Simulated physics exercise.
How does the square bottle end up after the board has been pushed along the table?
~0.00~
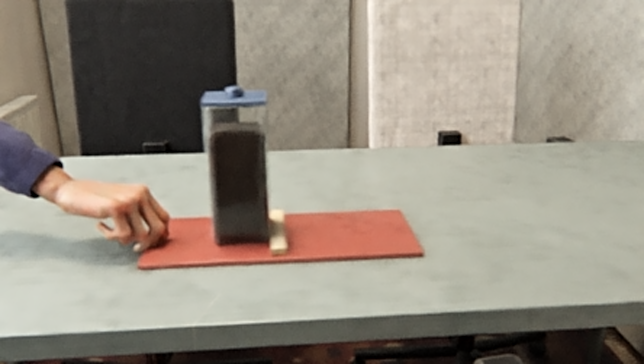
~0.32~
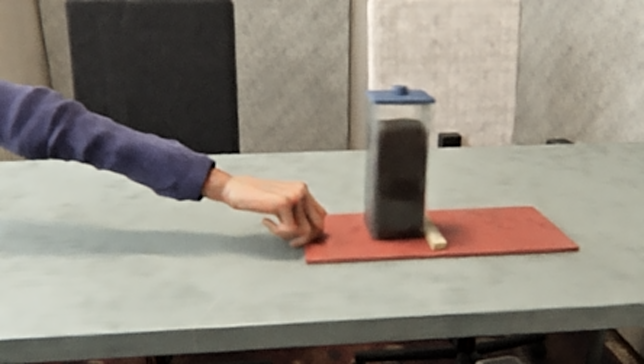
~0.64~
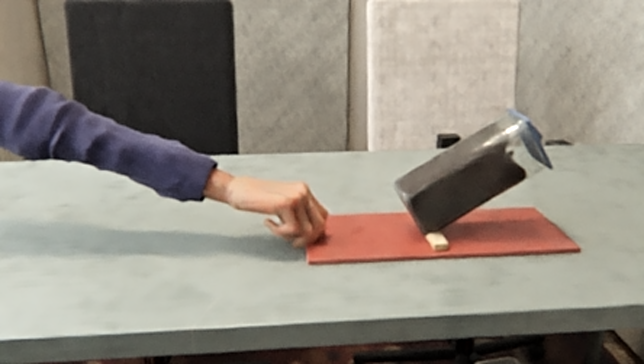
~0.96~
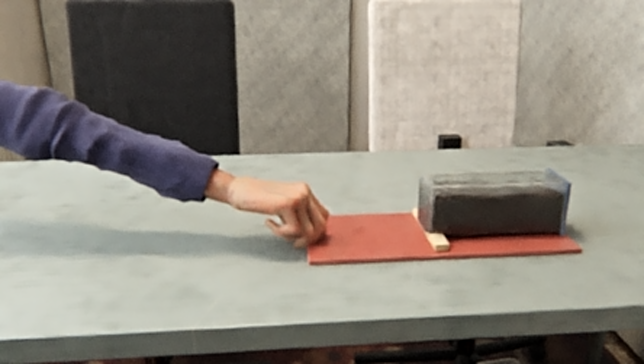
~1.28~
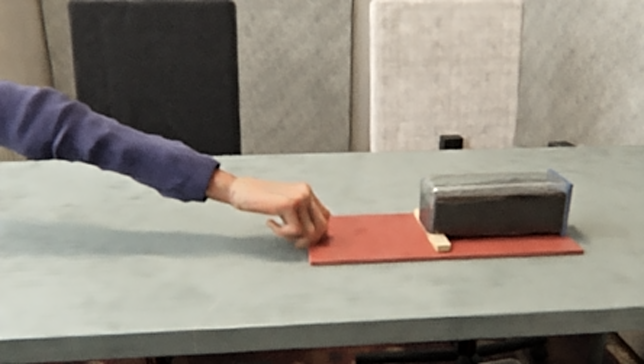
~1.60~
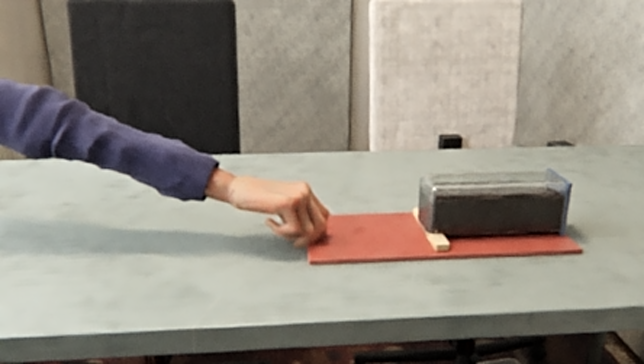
It topples over the pale strip to the right and ends up lying on its side on the red board.
